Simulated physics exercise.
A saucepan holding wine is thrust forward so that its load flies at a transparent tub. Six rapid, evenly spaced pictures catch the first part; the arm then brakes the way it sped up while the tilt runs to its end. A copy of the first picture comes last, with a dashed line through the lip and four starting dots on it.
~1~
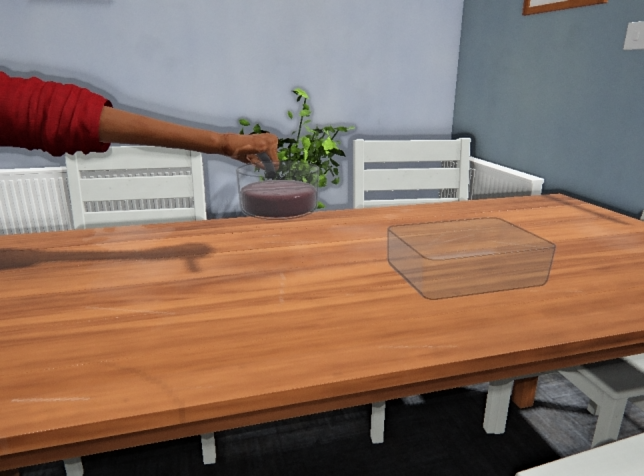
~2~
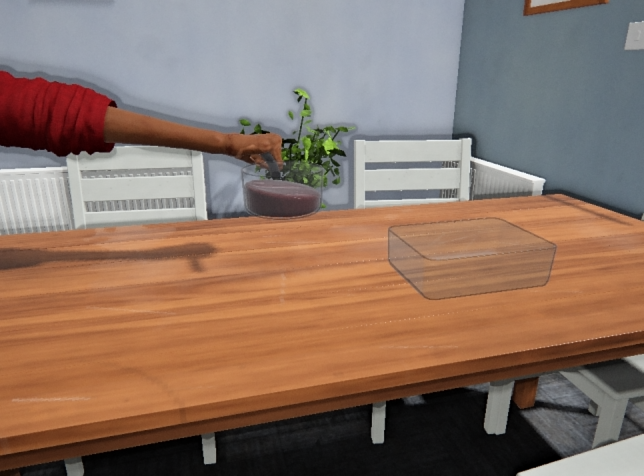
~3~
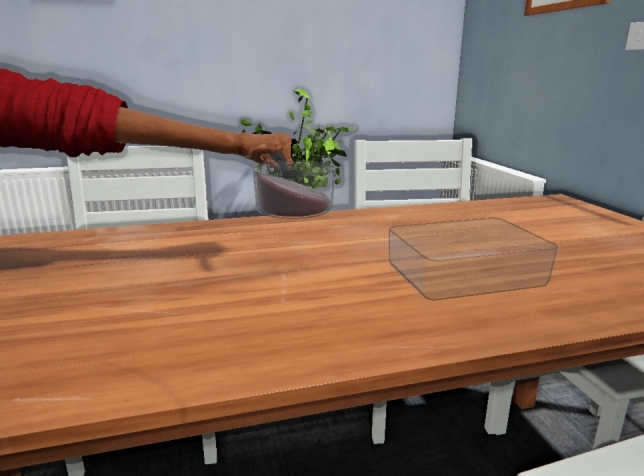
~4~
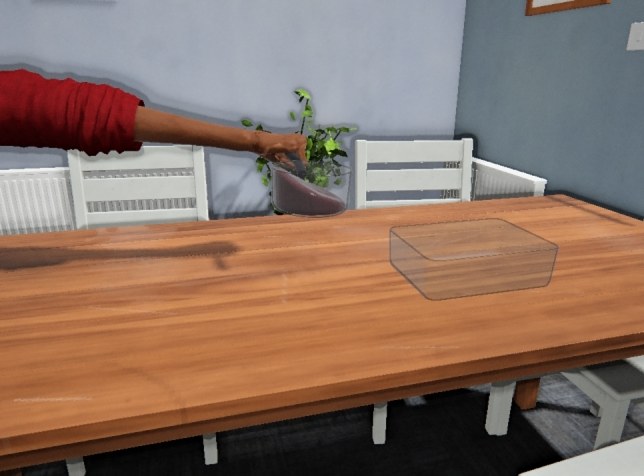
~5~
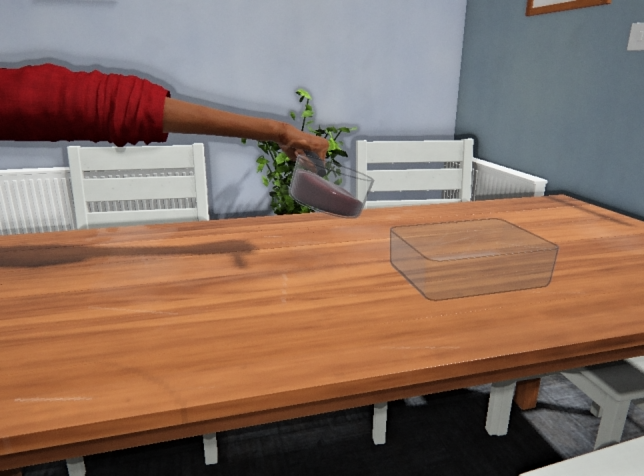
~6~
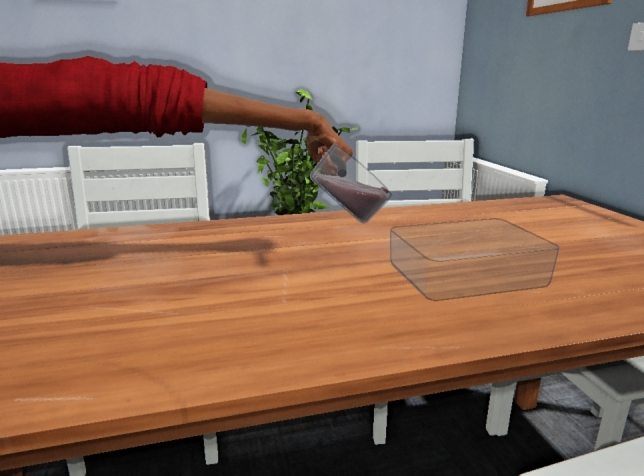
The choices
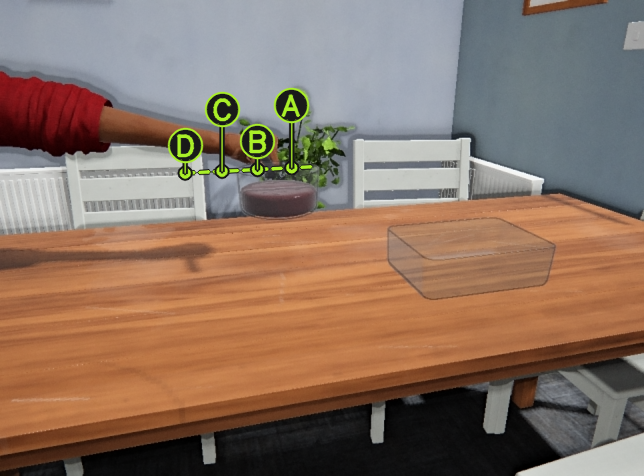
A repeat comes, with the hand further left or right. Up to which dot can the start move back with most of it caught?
Dot A.
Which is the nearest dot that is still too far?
That is dot B.
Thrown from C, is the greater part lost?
Yes, it does.
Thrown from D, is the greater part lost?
Yes, that goes wrong.
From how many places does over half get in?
One of the four.
In lime, A at (291, 167); B at (257, 169); C at (222, 171); D at (185, 173).
Choosing A, about 66 % lands in the tub, 22 % falls short and 11 % goes beside or beyond.
Choosing B, about 20 % lands in the tub, 75 % falls short and 5 % goes beside or beyond.
Choosing C, about 0 % lands in the tub, 98 % falls short.
Choosing D, about 0 % lands in the tub, 100 % falls short.
